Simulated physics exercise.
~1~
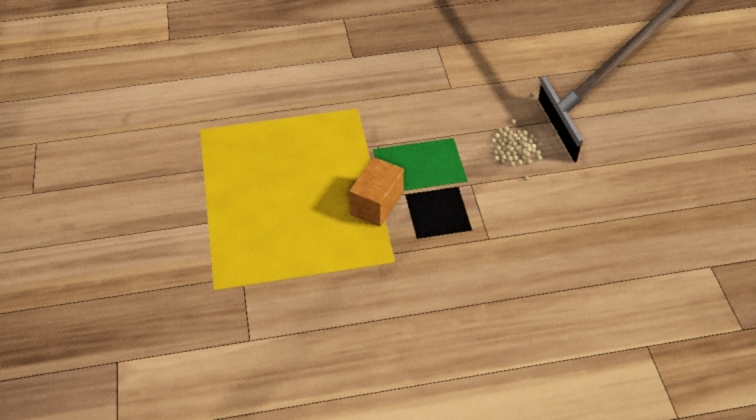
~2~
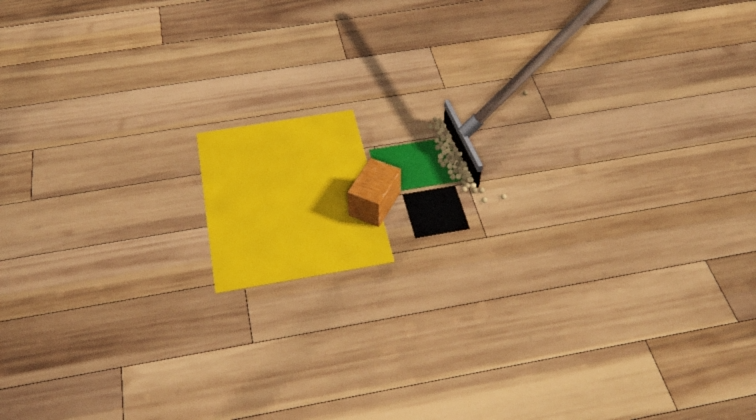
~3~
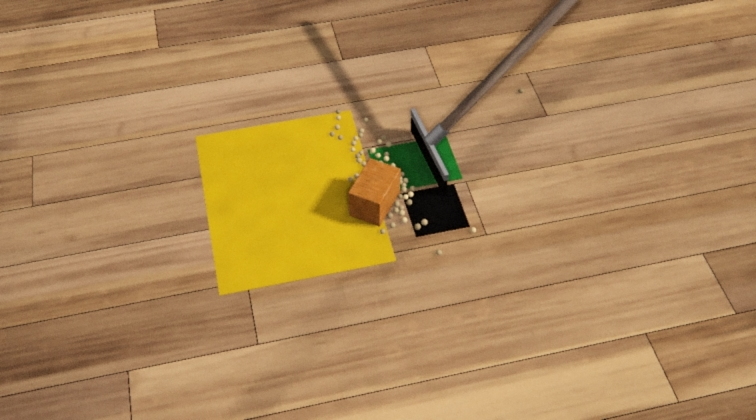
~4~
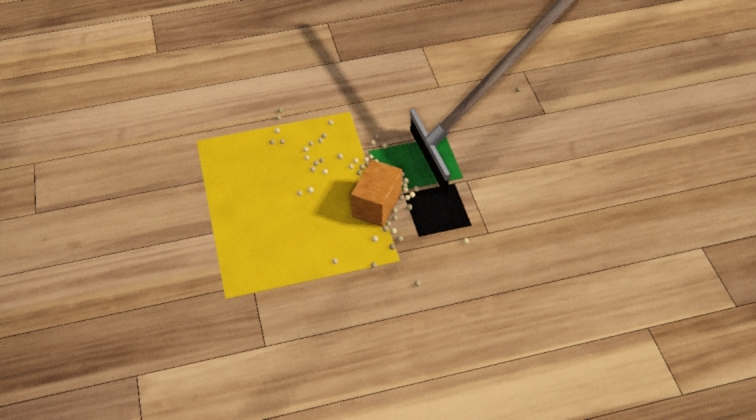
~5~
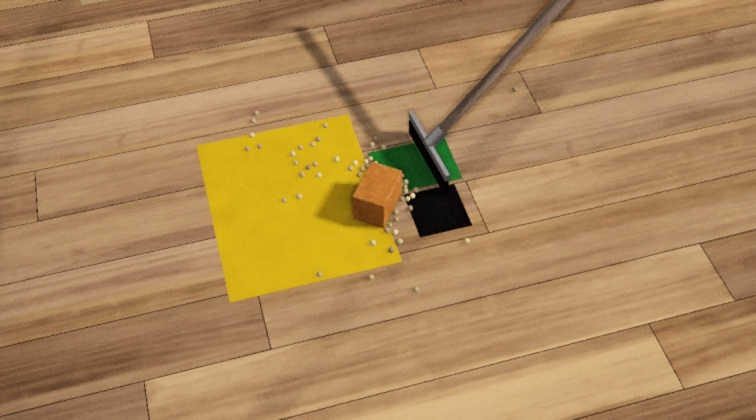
A squeegee pushed a pile of small, pale nuts left across a wooden floor onto a green mat, then stopped there as they scattered around an orange block, many rolling onto the yellow mat and some stopping by the block.
